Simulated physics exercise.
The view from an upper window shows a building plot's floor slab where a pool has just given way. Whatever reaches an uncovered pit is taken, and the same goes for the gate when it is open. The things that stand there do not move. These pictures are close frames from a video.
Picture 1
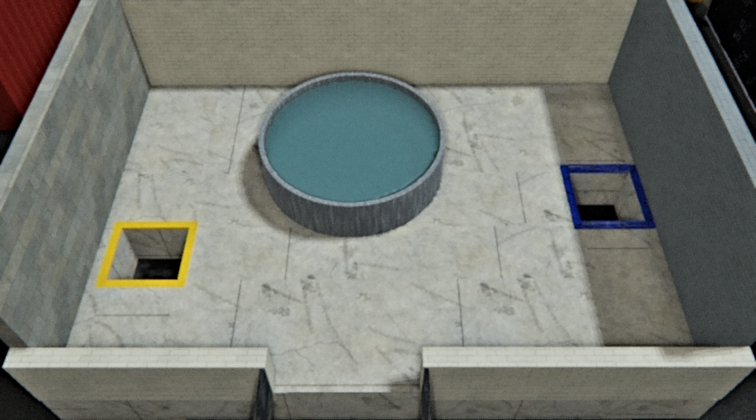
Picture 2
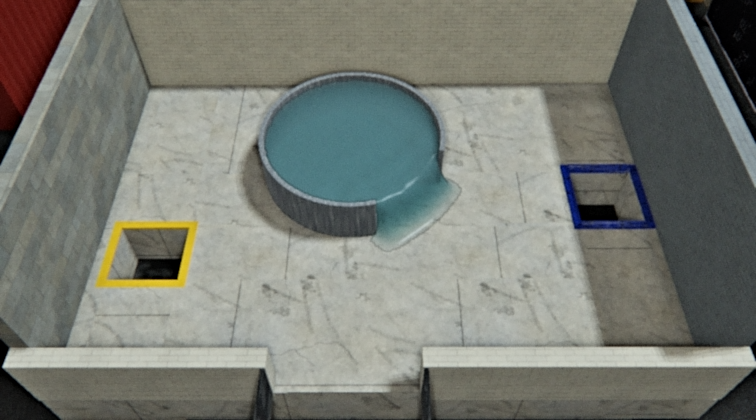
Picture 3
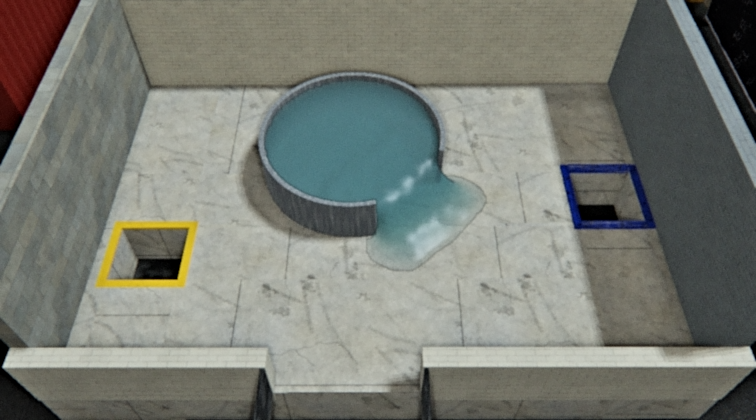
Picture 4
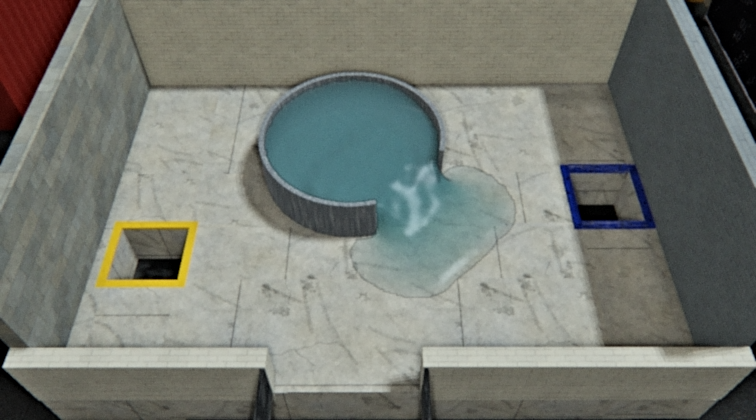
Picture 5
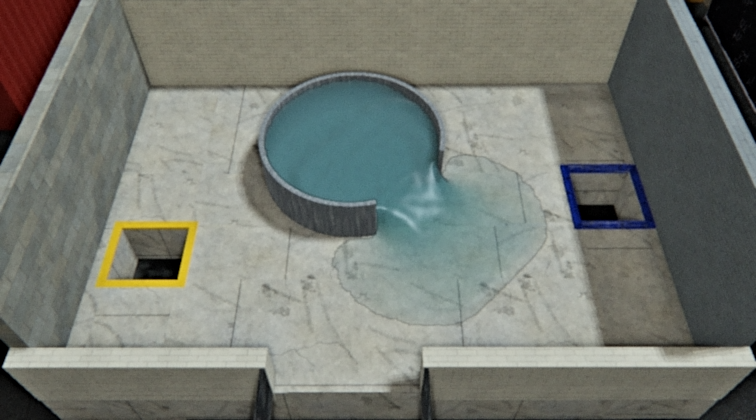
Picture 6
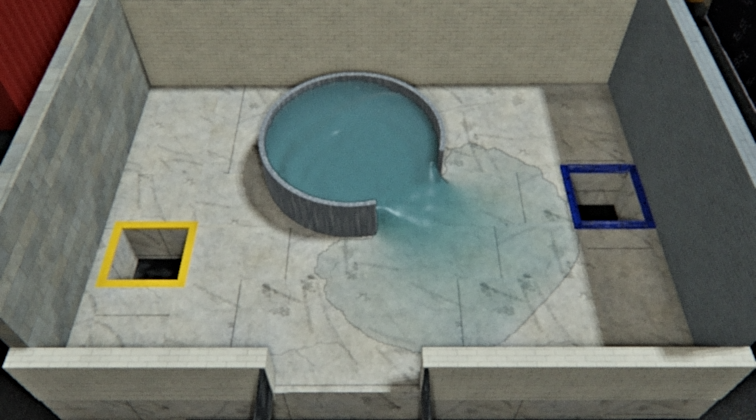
At first a round tank full of blue-green water stands whole on a pale walled floor, between a yellow-edged opening and a blue-edged one. Then its lower right side opens and water pours out onto the slab. The sheet spreads rightward and toward the front, growing wider and thinner.
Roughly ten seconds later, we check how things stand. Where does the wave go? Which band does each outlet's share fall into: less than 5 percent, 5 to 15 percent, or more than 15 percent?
The gate ends up with a share within five to fifteen per cent, the blue pit ends up with a share topping fifteen per cent, the yellow pit ends up with a share that stays below five per cent.
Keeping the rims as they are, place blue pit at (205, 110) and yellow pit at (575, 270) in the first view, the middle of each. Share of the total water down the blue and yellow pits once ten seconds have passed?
The blue pit ends up with 2 per cent, the yellow pit with 40 per cent.
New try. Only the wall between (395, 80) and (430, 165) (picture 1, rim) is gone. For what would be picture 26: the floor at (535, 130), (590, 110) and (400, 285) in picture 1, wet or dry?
Spot by spot: Soaked through, then soaked through, then unaffected.
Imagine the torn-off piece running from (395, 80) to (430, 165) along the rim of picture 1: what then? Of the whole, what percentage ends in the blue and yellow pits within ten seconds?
In percent: Blue 35, yellow 2.
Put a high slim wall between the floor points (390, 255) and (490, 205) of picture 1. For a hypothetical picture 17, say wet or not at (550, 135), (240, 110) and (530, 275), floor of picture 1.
Taken in turn, the three points are soaked, unsoaked and unsoaked.
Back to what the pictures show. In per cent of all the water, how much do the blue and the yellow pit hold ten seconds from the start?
Shares, in order: 24 % and 2 %.
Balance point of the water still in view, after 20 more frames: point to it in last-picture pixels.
I reckon somewhere around (451, 229).
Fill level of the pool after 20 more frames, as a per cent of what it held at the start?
About 42 %.
A moment on, water covers 30 % of the floor; the gate 0 %, the blue pit 1 %, the yellow pit 0 %.
Next, water covers 30 % of the floor; the gate 1 %, the blue pit 2 %, the yellow pit 0 %.
Then, water covers 35 % of the floor; the gate 3 %, the blue pit 7 %, the yellow pit 0 %.
Later, water covers 60 % of the floor; the gate 7 %, the blue pit 18 %, the yellow pit 0 %.
In the end, water covers 80 % of the floor; the gate 11 %, the blue pit 25 %, the yellow pit 3 %.
